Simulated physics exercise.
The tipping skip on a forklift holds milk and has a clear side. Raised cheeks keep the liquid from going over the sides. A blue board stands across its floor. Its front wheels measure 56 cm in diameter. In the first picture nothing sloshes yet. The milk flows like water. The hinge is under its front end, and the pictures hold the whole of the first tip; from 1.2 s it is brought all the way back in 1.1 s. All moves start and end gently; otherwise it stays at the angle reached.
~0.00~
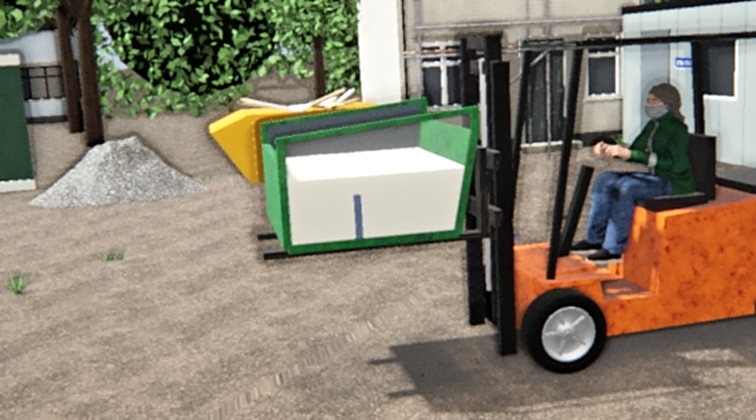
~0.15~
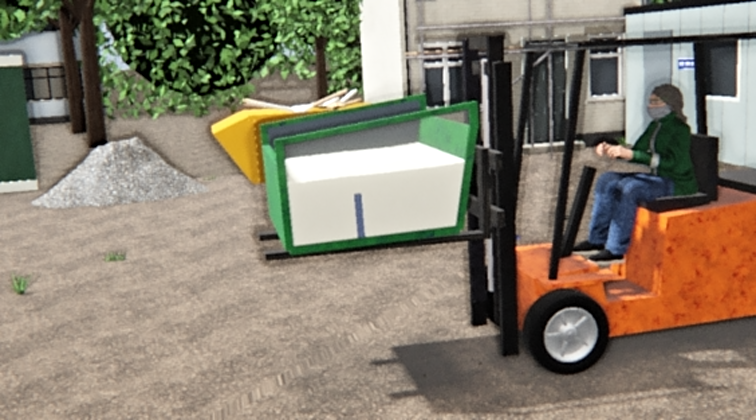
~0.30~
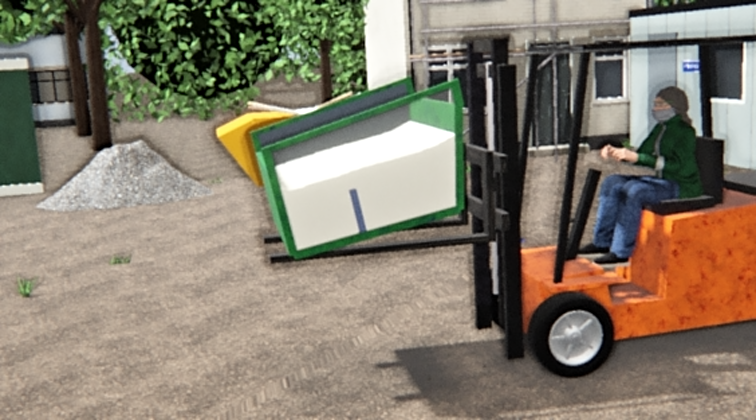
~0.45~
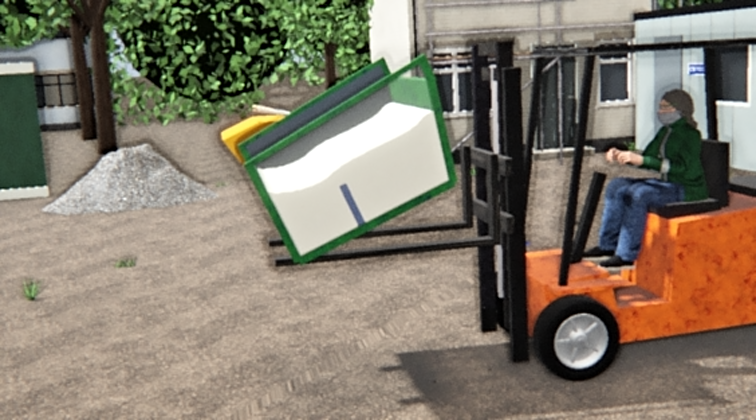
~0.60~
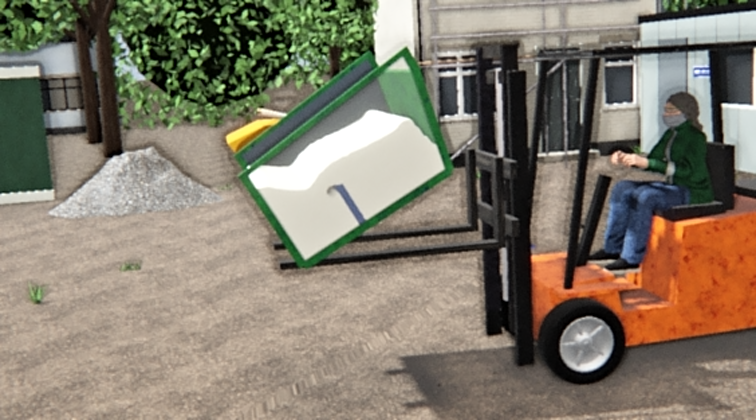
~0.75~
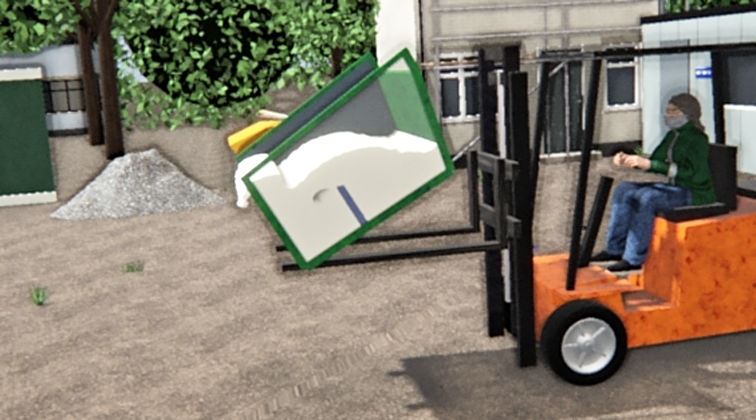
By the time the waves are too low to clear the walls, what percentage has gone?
Roughly 33 per cent of the milk is lost.
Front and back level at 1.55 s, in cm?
Front 50 cm, back 6 cm.
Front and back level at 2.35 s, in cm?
Front 28 cm, back 28 cm.
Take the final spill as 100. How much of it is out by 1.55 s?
About 80 per cent.
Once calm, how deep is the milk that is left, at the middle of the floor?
Roughly 26 cm.
By 1.55 s the skip is at 24° forwards, the surface stands 7 cm at the back and 50 cm at the front; 27 per cent has gone, over the front.
By 2.35 s the surface stands 28 cm at the back and 29 cm at the front; 33 per cent has gone, over the front.
By 3.10 s the surface stands 23 cm at the back and 28 cm at the front; 33 per cent has gone, over the front.
By 5.18 s 33 per cent has gone, over the front, 149 of 459 litres.
